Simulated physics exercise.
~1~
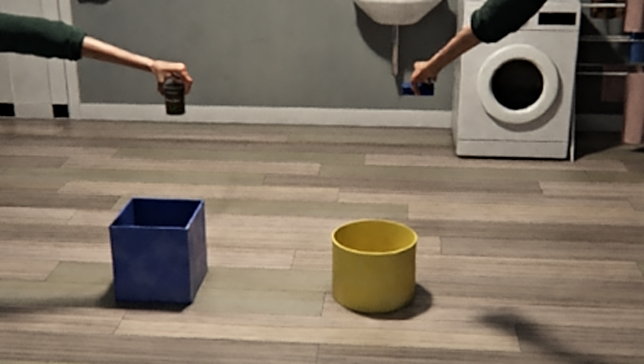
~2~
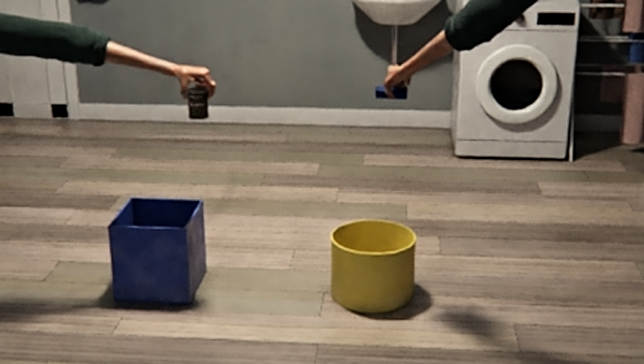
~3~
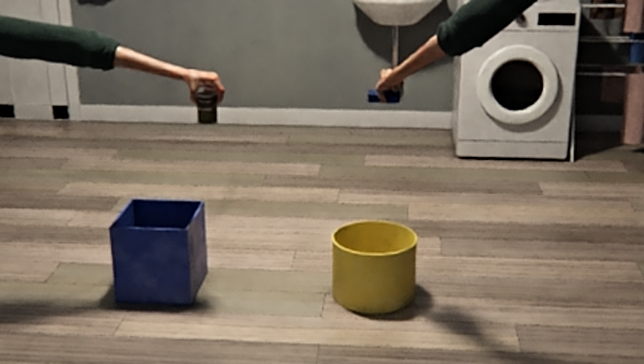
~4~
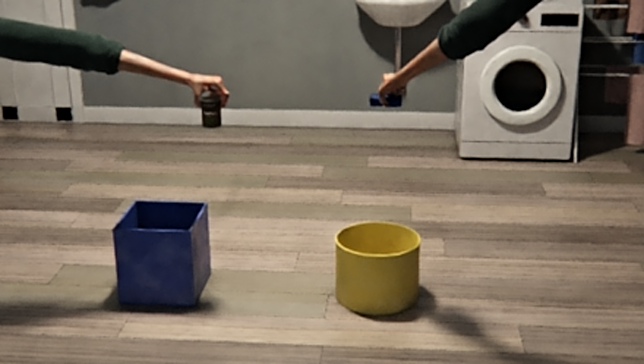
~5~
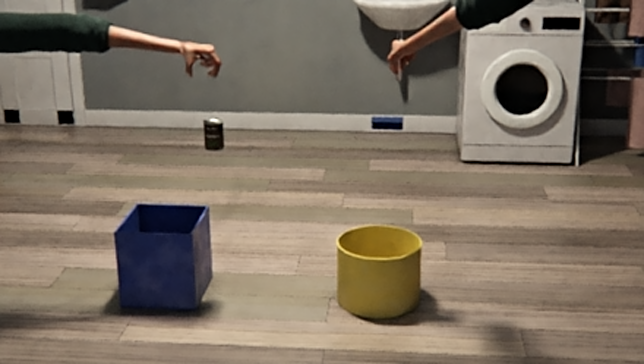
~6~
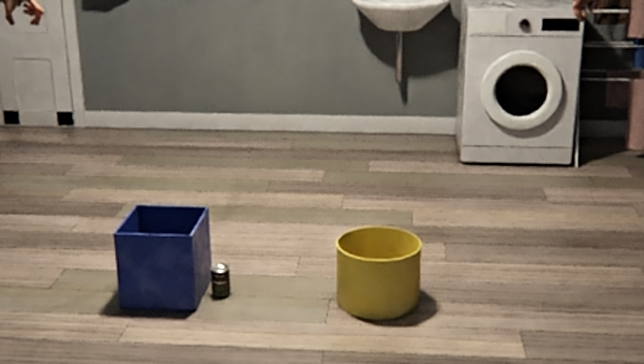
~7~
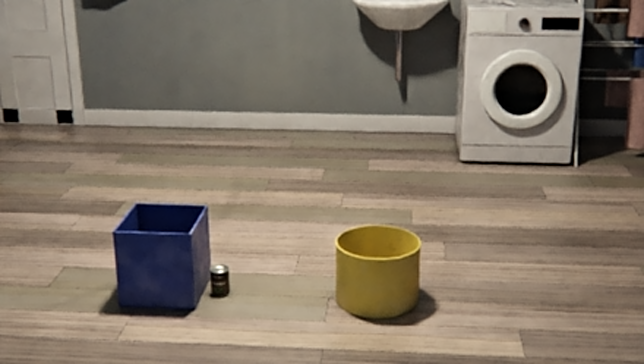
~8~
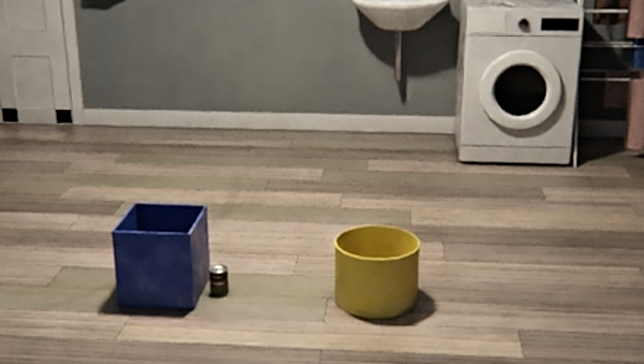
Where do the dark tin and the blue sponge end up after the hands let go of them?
The tin misses the blue crate and stands on the floor just to its right, while the sponge lands inside the yellow bin, out of sight.
